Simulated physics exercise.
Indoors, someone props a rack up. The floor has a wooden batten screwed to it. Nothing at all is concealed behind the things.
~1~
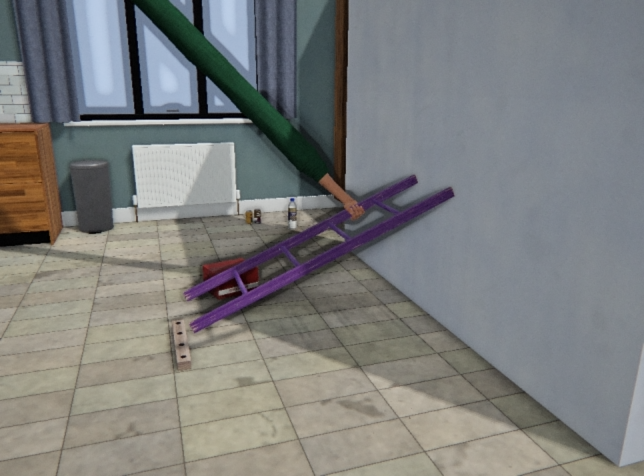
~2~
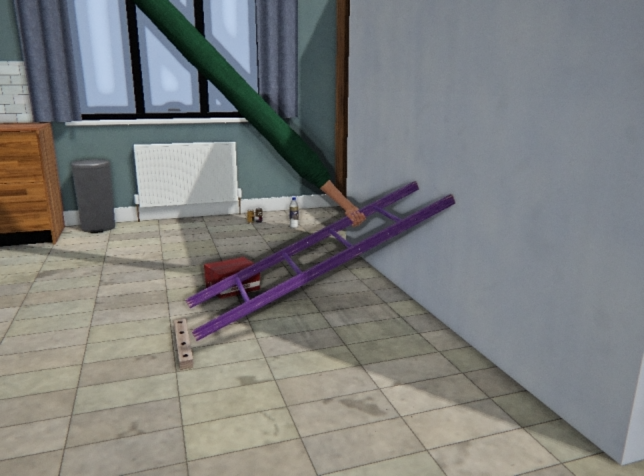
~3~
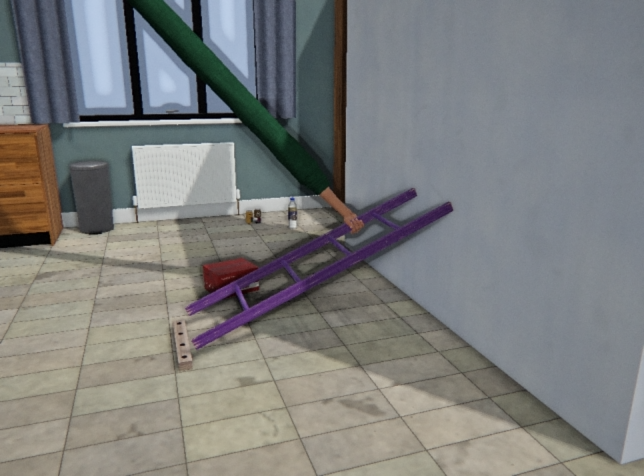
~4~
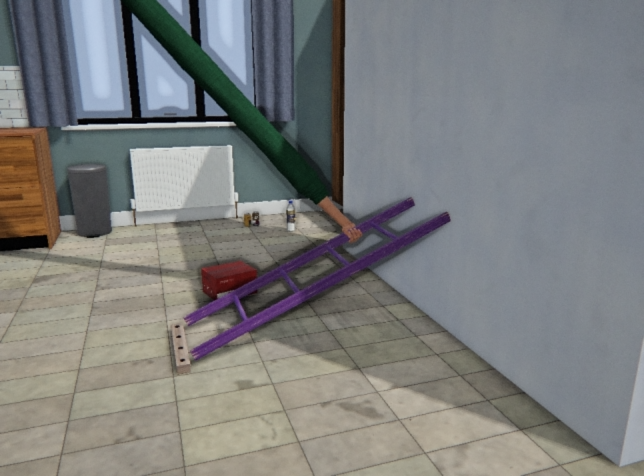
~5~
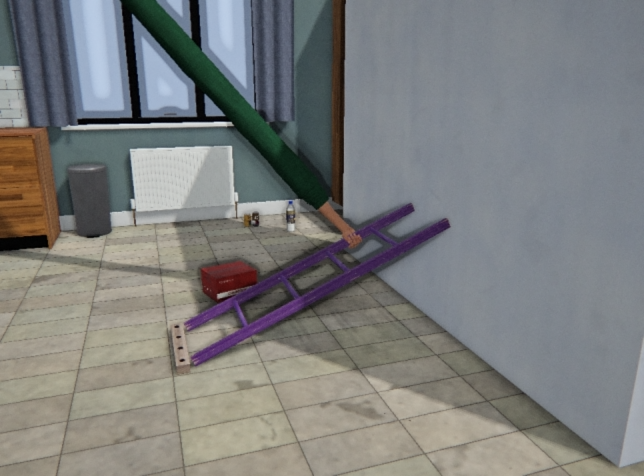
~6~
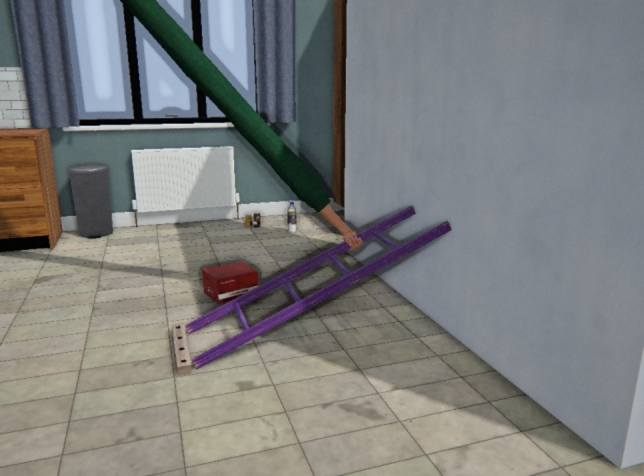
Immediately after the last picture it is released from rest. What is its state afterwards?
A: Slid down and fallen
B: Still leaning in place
Still leaning in place.
Then, 0.10 s later than the last frame, purple rack moving near (315, 280).
Then, 0.30 s later than the last frame, purple rack at rest near (316, 280).
When it is over, the purple rack remains leaning, near (316, 280); the rest as before.
